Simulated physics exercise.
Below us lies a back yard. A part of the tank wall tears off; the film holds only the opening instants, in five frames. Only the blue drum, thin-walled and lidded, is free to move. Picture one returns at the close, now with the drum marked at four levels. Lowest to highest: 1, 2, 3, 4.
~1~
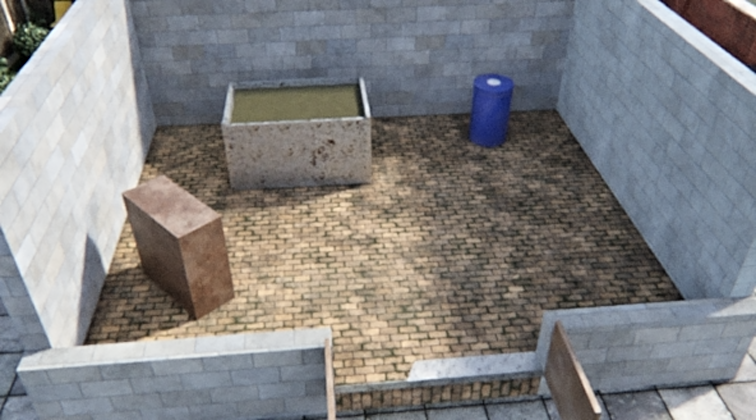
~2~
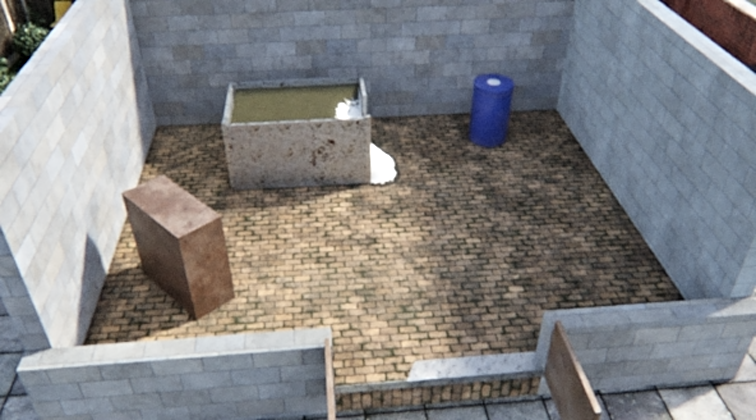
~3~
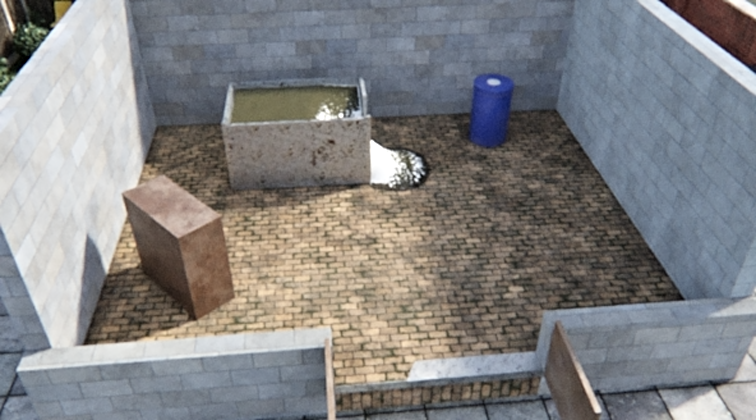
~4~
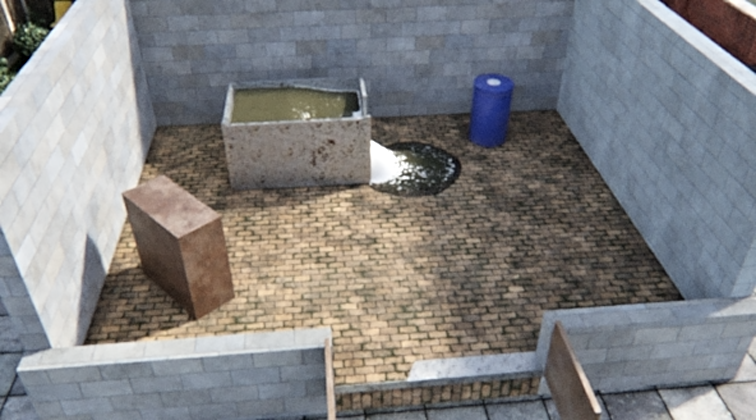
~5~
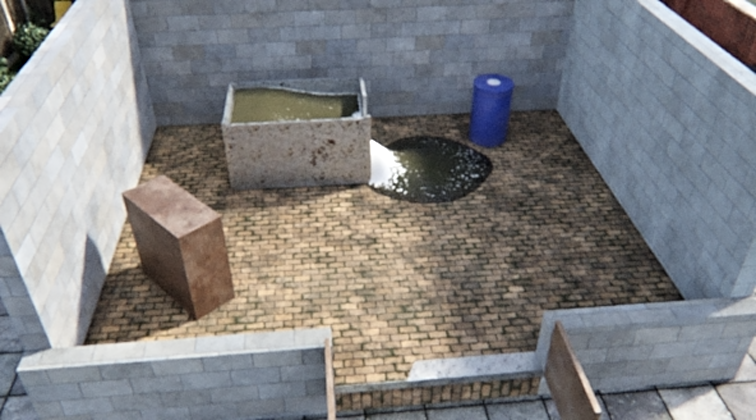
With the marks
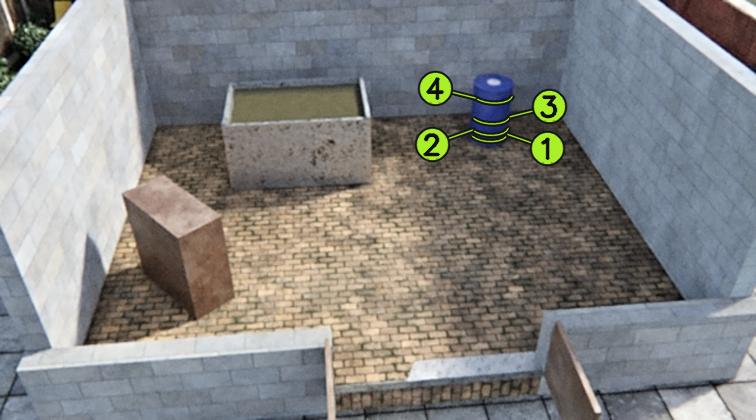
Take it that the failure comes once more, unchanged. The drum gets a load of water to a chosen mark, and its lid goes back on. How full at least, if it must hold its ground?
It is 3.
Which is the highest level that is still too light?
2.
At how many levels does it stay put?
Two of the four.
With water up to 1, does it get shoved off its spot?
Yes, that goes wrong.
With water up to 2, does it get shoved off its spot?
Yes, that goes wrong.
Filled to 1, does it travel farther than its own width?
Yes, it does.
On the marked copy, 1 at (492, 141); 2 at (493, 135); 3 at (494, 123); 4 at (497, 103); from the bottom up 1, 2, 3, 4.
For level 1, it is pushed about twice its own width away.
For level 2, it is pushed about its own width away.
For level 3, it does not move.
For level 4, it does not move.
